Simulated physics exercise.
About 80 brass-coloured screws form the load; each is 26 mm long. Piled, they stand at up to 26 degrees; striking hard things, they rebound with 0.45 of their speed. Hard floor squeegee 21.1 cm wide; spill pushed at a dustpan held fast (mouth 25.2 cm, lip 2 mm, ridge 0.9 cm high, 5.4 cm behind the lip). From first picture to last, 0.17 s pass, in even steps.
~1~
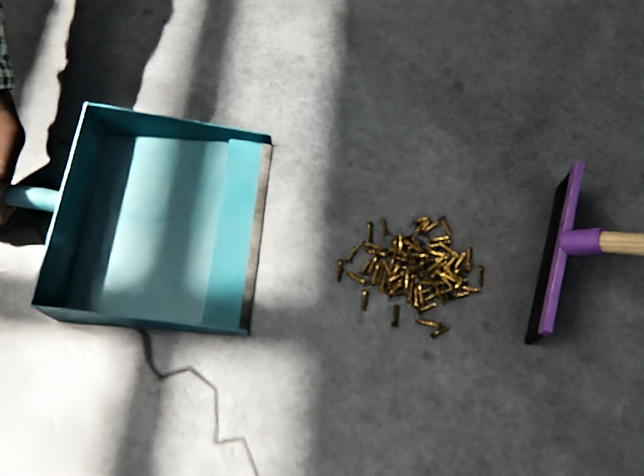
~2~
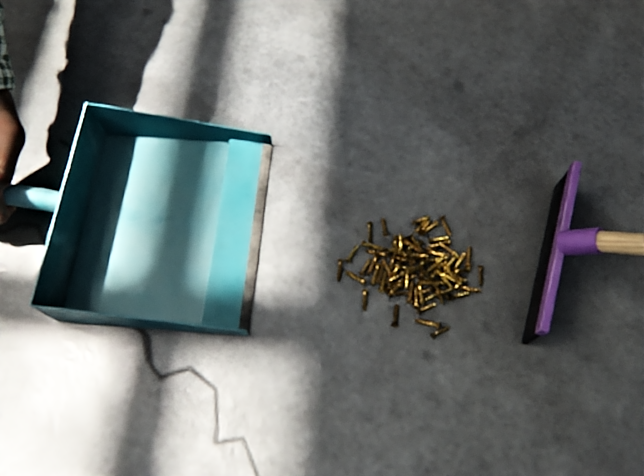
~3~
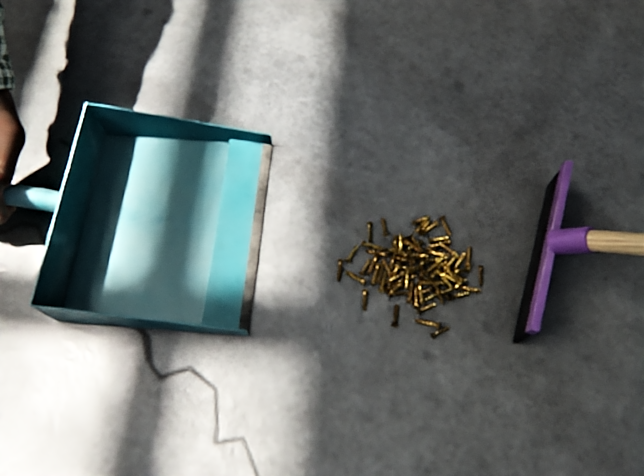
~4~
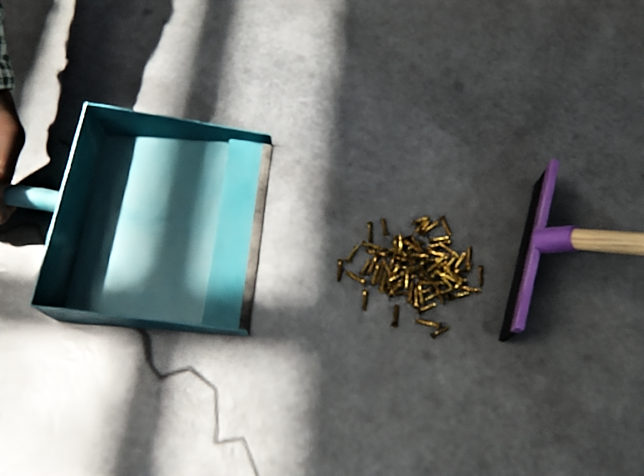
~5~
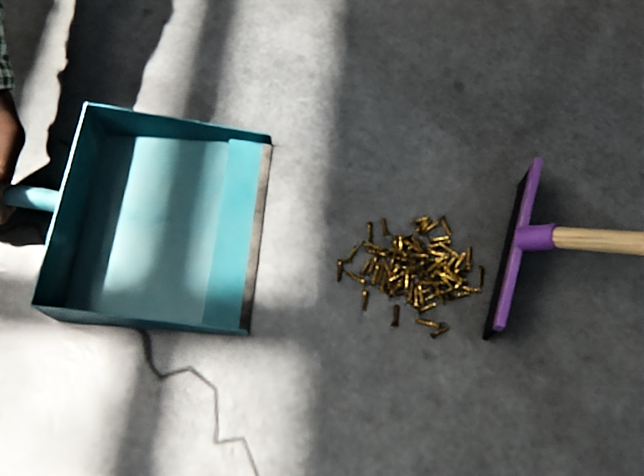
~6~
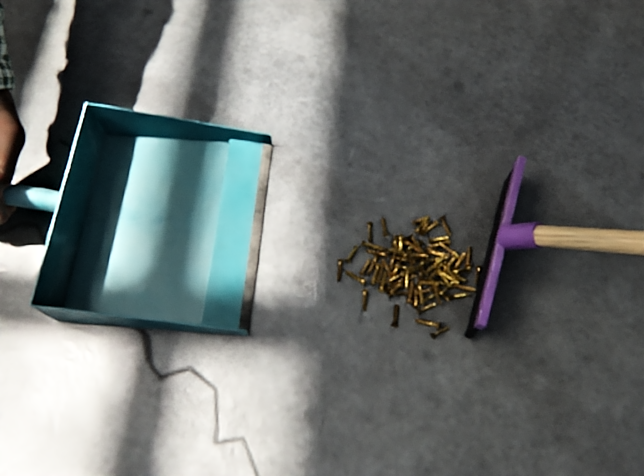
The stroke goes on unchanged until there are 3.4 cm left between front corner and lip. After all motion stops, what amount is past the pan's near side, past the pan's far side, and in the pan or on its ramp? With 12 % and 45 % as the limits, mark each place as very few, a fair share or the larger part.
My call: Near side: Very few; far side: Very few; pan: Very few.
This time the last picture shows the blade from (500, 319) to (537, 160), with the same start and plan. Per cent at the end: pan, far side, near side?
The pan gets 5, the far side 0 and the near side 0.
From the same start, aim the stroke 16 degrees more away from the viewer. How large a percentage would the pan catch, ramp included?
I'd expect close to 5 percent.
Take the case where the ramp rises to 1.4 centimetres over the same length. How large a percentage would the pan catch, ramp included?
Estimate with the new ramp: Some 5 in a hundred.
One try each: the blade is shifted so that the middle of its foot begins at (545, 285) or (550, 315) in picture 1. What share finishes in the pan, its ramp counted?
First try about 5 per cent, second about 5 per cent.
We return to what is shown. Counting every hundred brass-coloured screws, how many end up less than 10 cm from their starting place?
About 0 per cent.
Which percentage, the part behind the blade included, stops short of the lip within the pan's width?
Some 95 per cent end up there.
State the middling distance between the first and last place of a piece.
Around 16 centimetres.
Then, 0.19 s after the last picture, middle of the blade 17 cm from the lip; 0 % over the lip, far side 0 %, near side 0 %.
Then, 0.32 s after the last picture, middle of the blade 9 cm from the lip; 0 % over the lip, far side 0 %, near side 0 %.
Then, 0.58 s after the last picture, middle of the blade 6 cm from the lip; 10 % over the lip, far side 0 %, near side 0 %.
In the end, near side 0 %, far side 0 %, pan 10 %, in front of the lip or behind the blade 95 %.
